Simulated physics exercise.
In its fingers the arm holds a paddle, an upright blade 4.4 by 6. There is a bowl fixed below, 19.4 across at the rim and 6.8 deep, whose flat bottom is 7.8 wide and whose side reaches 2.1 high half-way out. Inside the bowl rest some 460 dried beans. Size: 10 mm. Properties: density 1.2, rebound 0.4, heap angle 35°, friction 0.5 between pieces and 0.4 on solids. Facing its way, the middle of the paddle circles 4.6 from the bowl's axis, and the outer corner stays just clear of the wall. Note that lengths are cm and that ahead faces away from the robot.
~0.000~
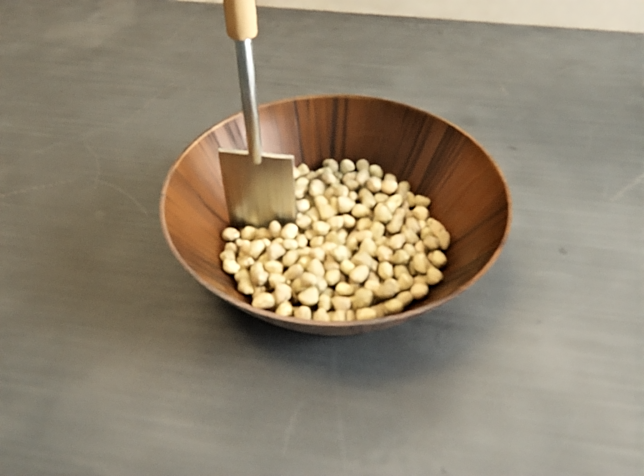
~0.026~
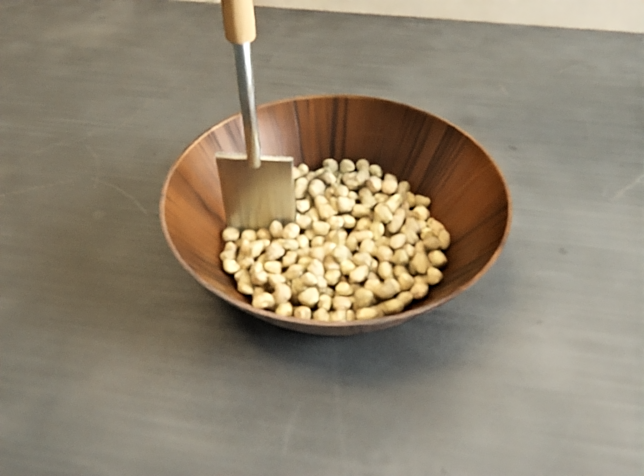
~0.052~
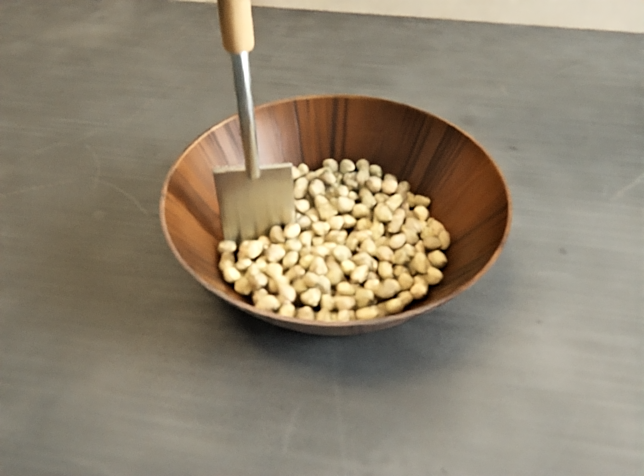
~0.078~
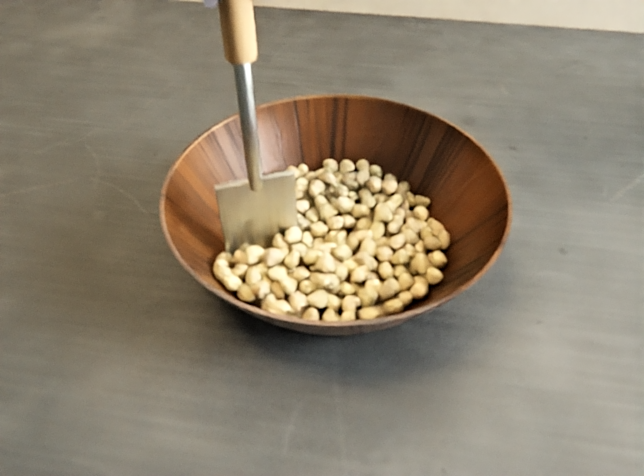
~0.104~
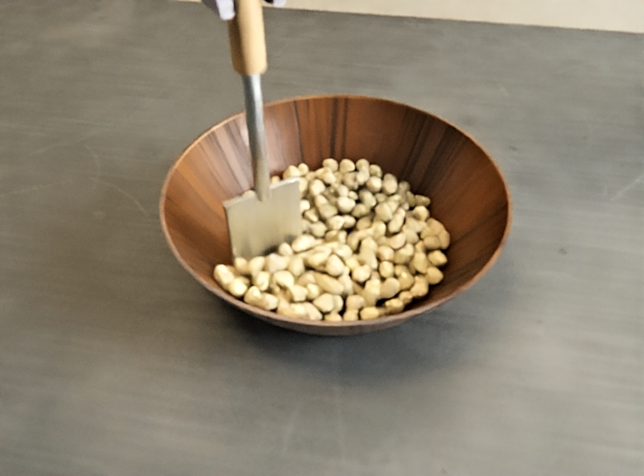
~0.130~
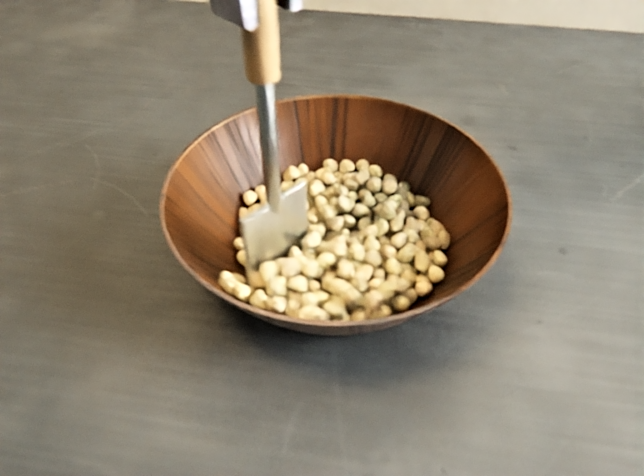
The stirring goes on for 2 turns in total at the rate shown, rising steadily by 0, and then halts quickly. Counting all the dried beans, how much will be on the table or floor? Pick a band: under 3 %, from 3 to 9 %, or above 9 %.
From 3 to 9 %.
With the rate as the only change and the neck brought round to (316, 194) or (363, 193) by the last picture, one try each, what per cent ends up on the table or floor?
It comes to close to 20 per cent and close to 40 per cent.
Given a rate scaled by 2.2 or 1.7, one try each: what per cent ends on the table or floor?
First try close to 40, second close to 25, in per cent.
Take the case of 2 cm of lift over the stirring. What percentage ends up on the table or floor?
Around 0 percent of it.
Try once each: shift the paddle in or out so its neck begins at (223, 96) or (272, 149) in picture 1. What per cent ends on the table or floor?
0 and 0 %.
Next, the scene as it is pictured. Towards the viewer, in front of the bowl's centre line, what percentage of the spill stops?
30 %.
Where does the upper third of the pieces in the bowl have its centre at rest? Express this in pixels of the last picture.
I'd say close to (255, 243).
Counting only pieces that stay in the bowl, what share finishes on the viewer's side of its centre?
Near 60 per cent of what stays in the bowl.
After 0.65 s, 317° round, highest piece 8 above the table; 453 in the bowl, 3 on the table or floor, 6 in flight or on the tool.
After 1.17 s, 219° round, highest piece 8 above the table; 439 in the bowl, 22 on the table or floor, 1 in flight or on the tool.
After 1.63 s, 0° round, highest piece 7 above the table; 434 in the bowl, 28 on the table or floor.
After 2.33 s, 0° round, highest piece 7 above the table; 434 in the bowl, 28 on the table or floor.
At rest, 434 in the bowl, 28 on the table or floor. That is 6 % on the table or floor.
